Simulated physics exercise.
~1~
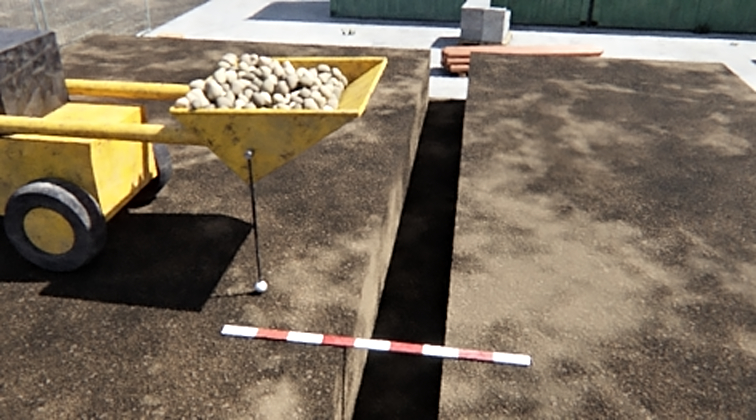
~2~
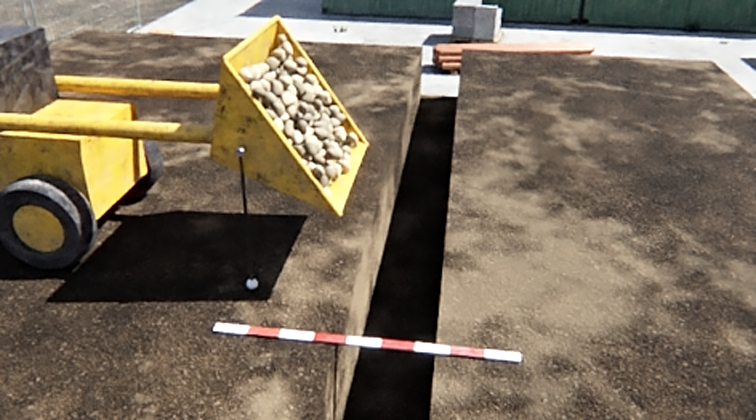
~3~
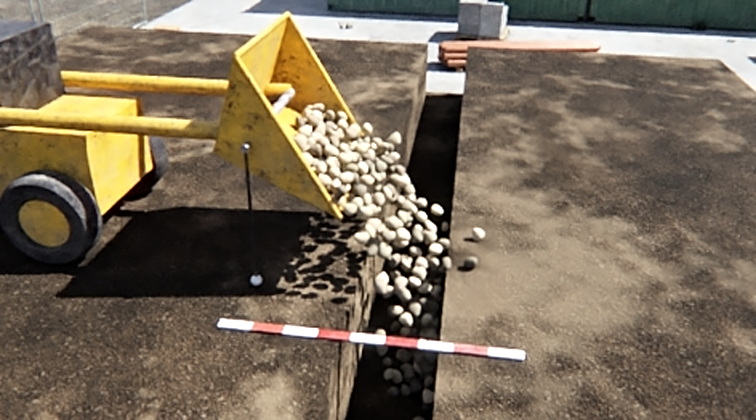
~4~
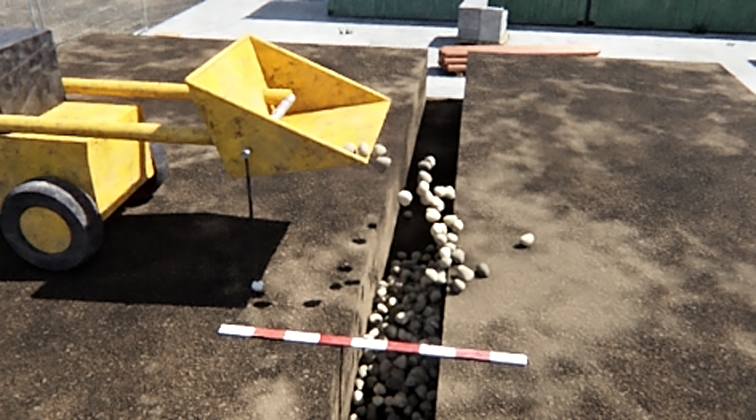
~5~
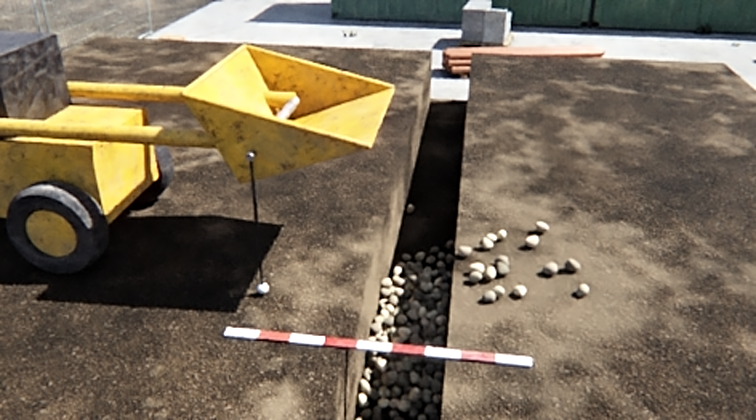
In this clip, a yellow loader tips its bucket of rounded cobbles forward over a dark trench beside a red-and-white staff, and the stones pour out before the bucket tilts back. It ends empty, with most stones in the trench and a few scattered on the far side.
